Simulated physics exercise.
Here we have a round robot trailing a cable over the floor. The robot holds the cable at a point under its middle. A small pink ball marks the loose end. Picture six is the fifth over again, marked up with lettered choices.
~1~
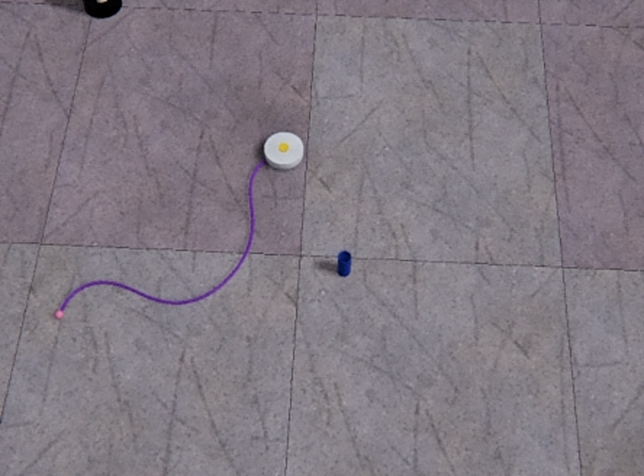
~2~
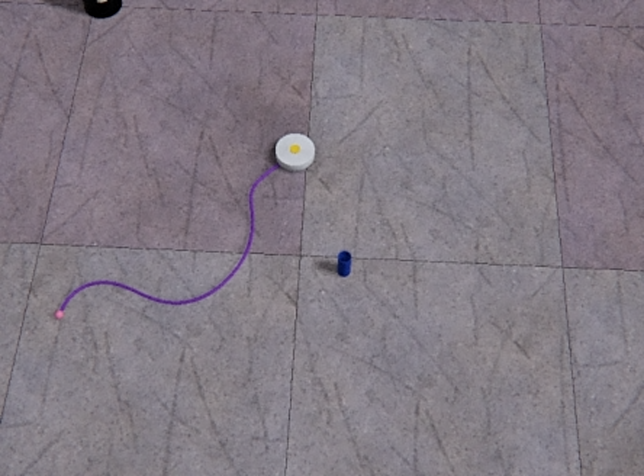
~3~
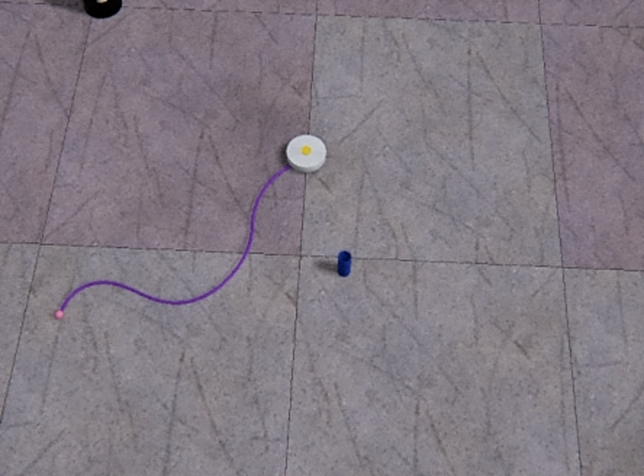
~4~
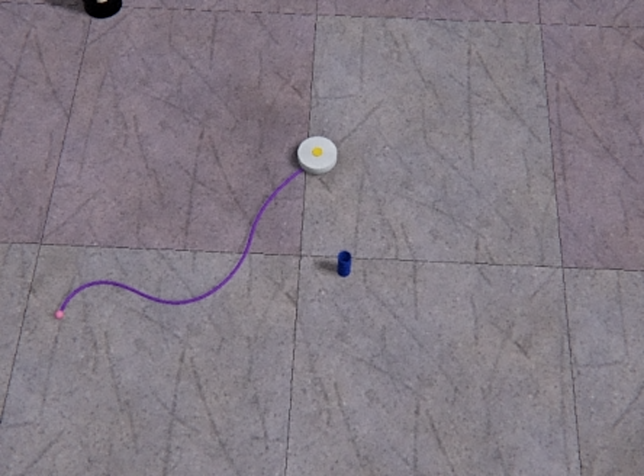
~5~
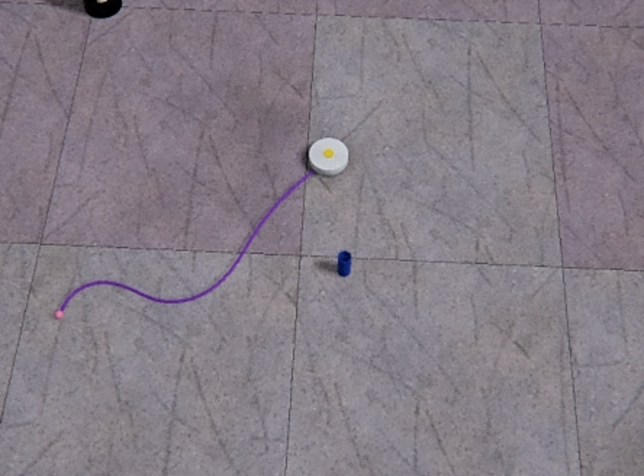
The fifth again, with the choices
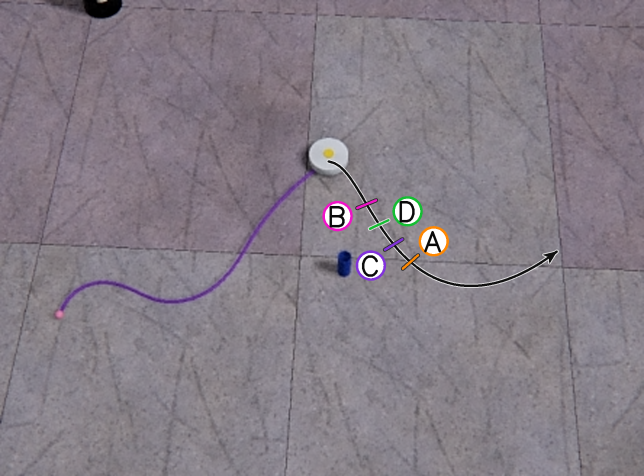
A round white robot with a yellow dot slid a short way to the right across the tiled floor, pulling the near part of its curvy purple cable straighter above a small blue post.
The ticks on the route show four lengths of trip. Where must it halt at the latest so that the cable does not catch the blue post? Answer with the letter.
Up to mark A.
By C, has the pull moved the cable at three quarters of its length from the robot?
By then, no.
On the copy, A at (410, 262); B at (367, 204); C at (394, 245); D at (379, 224); the route from (329, 161) via (417, 267) to (557, 252).
On A. First, robot (359, 188), middle of the cable (218, 280), free end (59, 315).
Then, robot (384, 227), middle of the cable (218, 279), free end (59, 315).
Finally, robot (411, 258), middle of the cable (227, 273), free end (59, 314); nothing has been touched.
By contrast, B is safe but short; C is safe but short; D is safe but short.
